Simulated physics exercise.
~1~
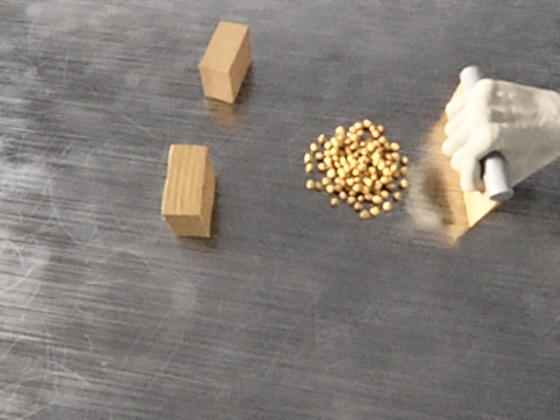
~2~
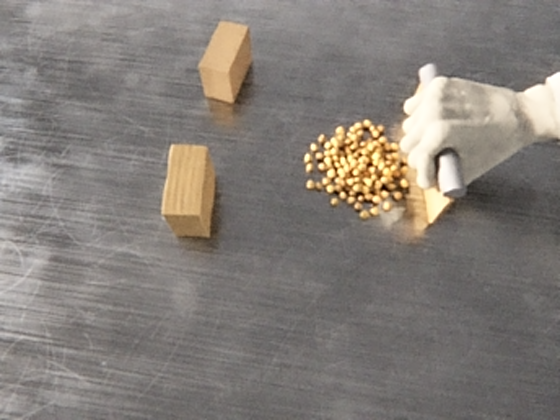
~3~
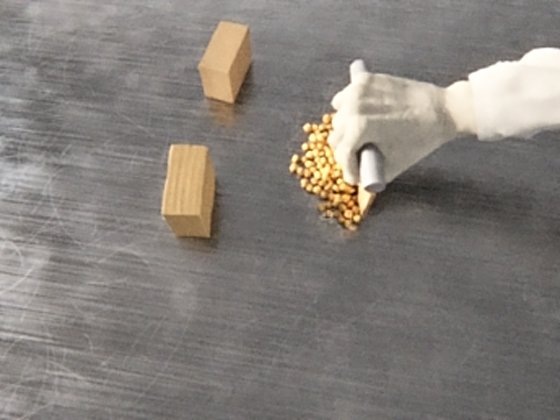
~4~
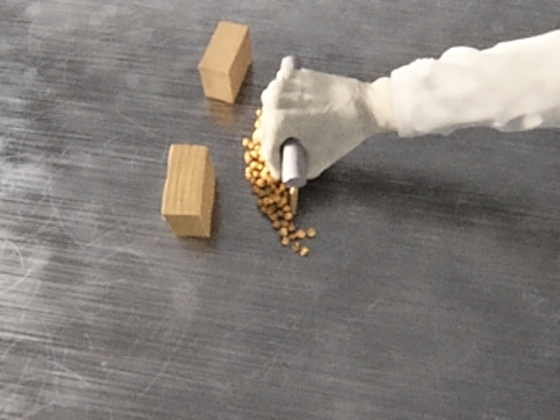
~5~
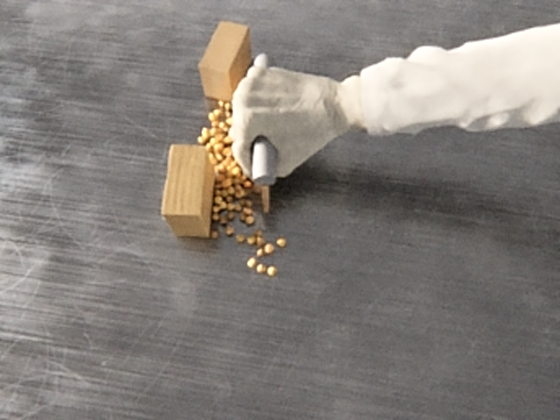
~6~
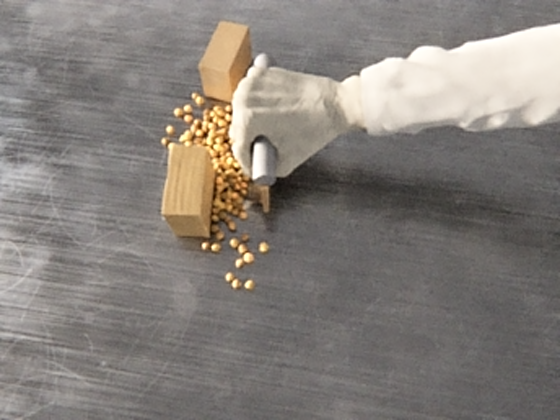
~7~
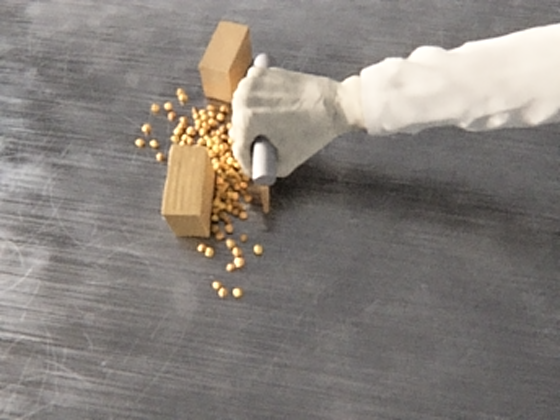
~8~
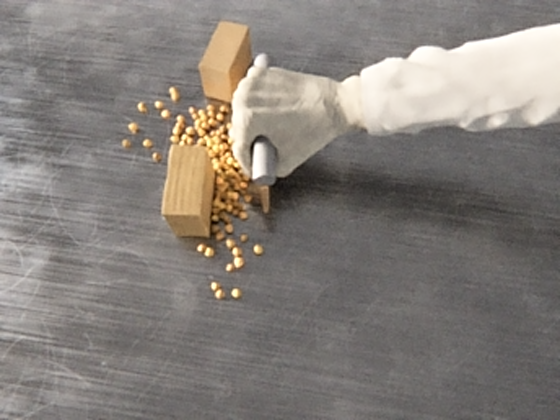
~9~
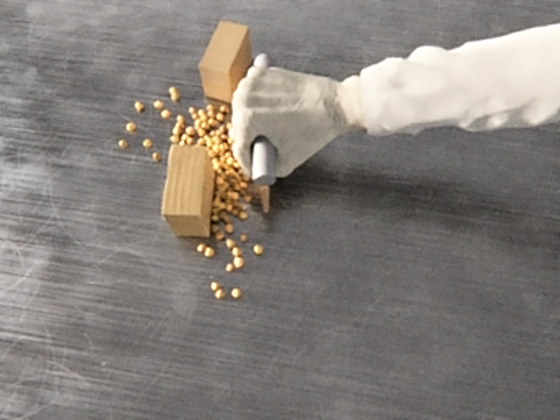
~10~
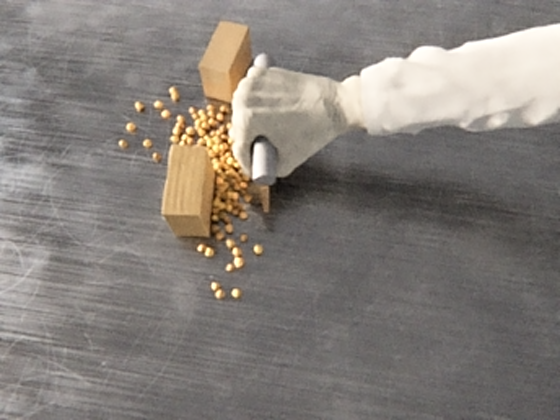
On a scratched grey metal surface, a white-gloved hand pushes dried chickpeas left against two wooden blocks, some scattering through the gap.
